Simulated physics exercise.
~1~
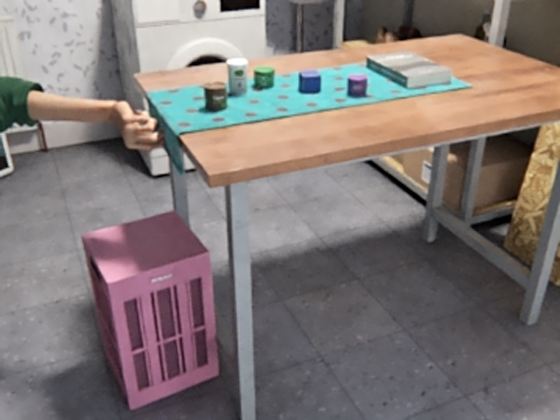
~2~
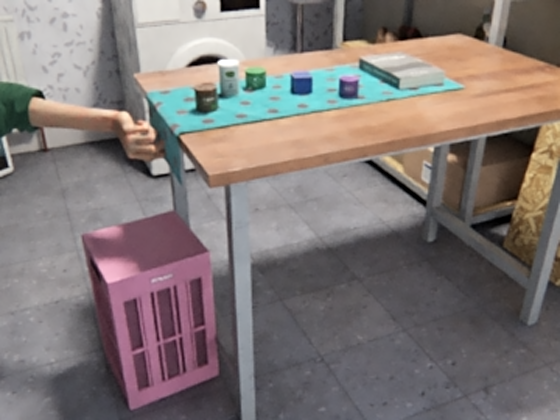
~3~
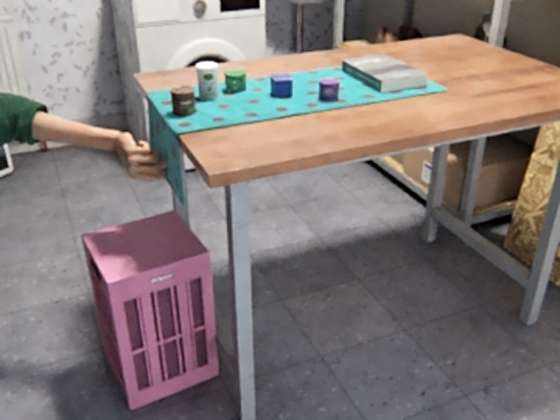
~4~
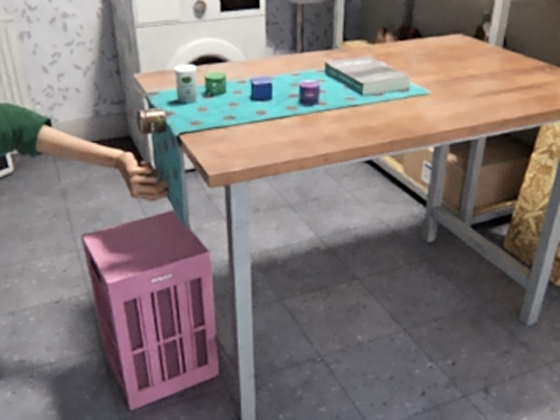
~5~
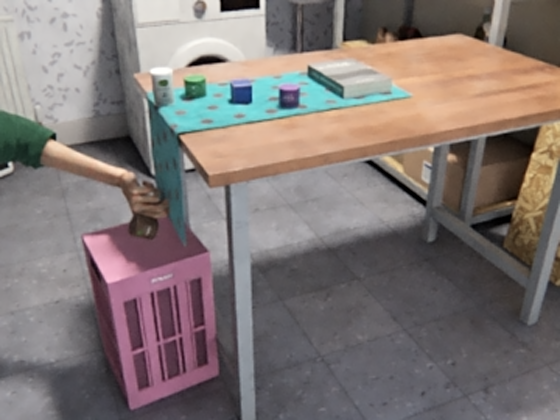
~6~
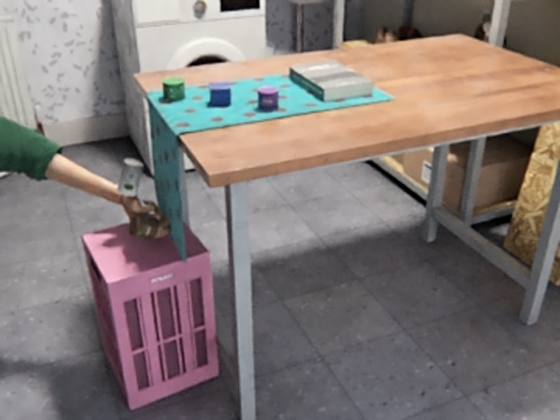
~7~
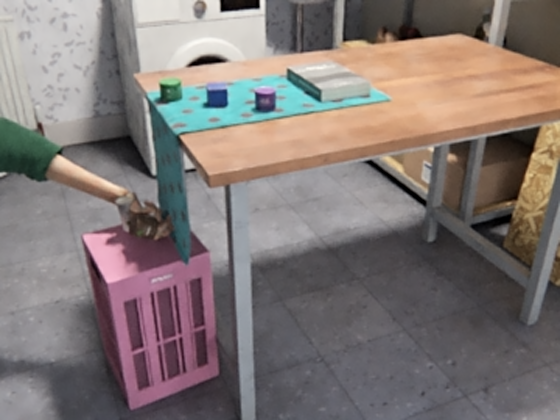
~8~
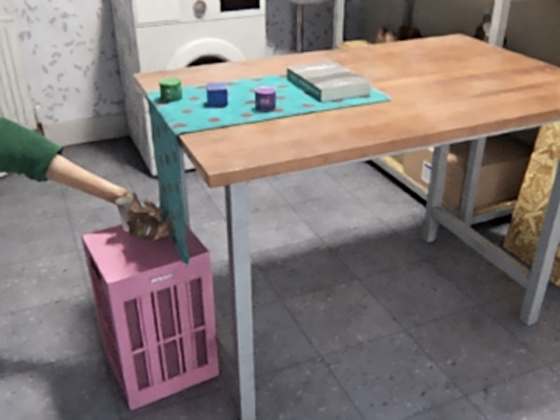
A hand pulled a turquoise runner down over the table's left end, carrying a book and five small items along until the brown pot, then the white can, dropped off by the pink crate, leaving three little things and the book on the table.
